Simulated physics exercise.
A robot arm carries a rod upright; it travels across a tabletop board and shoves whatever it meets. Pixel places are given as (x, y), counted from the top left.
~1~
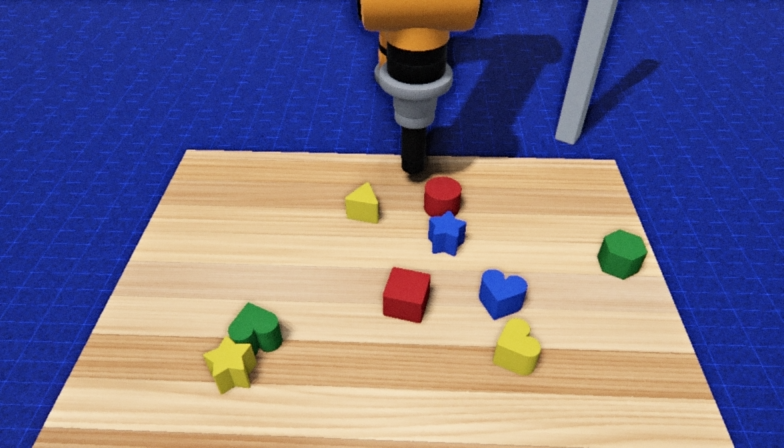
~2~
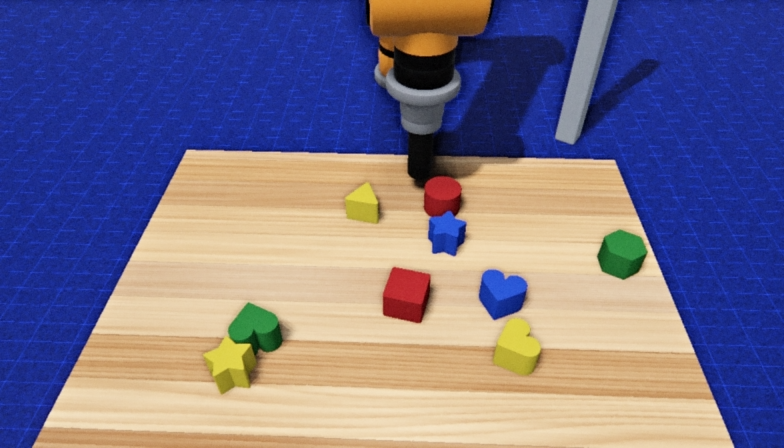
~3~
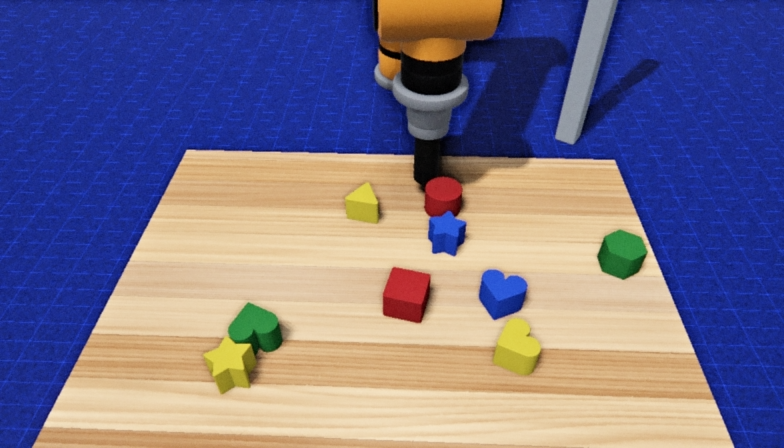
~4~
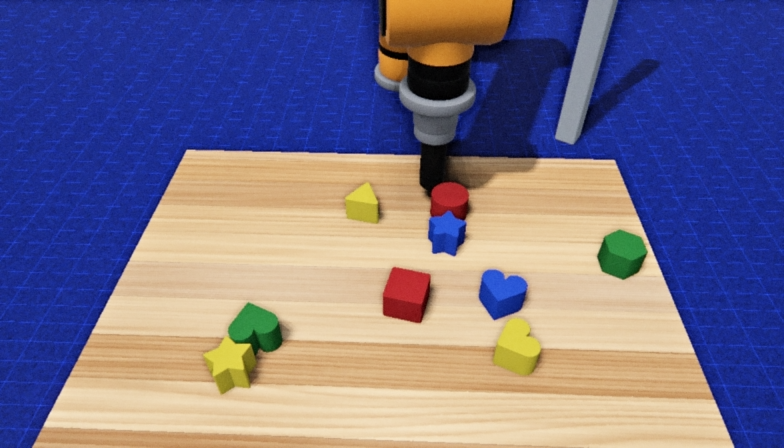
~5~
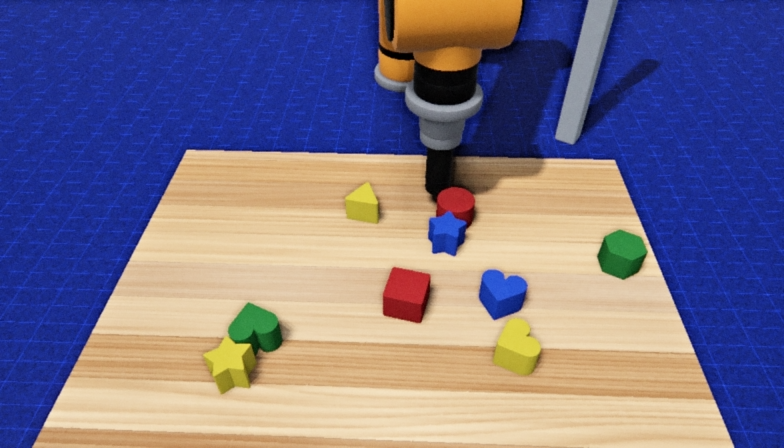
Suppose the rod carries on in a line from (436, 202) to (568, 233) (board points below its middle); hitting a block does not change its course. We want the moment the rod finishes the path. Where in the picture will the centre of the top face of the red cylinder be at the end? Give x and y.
At roughly (479, 213).
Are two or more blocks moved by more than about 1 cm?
No, it doesn't check out.
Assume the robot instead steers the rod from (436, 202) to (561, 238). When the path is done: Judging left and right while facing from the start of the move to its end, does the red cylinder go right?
The answer is yes.
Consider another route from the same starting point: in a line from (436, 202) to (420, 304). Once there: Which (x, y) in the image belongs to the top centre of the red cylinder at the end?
It should be at about (466, 211).
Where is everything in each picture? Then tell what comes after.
In the first picture, rod tip (413, 168); block tops, blue star-shaped block (447, 224); red cylinder (443, 187); green hexagon (626, 244).
In the second picture, rod (419, 173); blocks unchanged.
In the third picture, rod (425, 179); blocks unchanged.
In the fourth picture, rod (431, 184); red cylinder (450, 194).
In the fifth picture, rod (437, 189); blue star-shaped block (447, 224); red cylinder (456, 199); green hexagon (626, 244).
On the path given first. One third of the way, rod (481, 199); blue star-shaped block (448, 226); red cylinder (479, 213).
Two thirds of the way, rod (526, 210); blue star-shaped block (448, 226); red cylinder (479, 213).
At the end, rod (572, 220); blue star-shaped block (448, 226); red cylinder (479, 213); green hexagon in place.
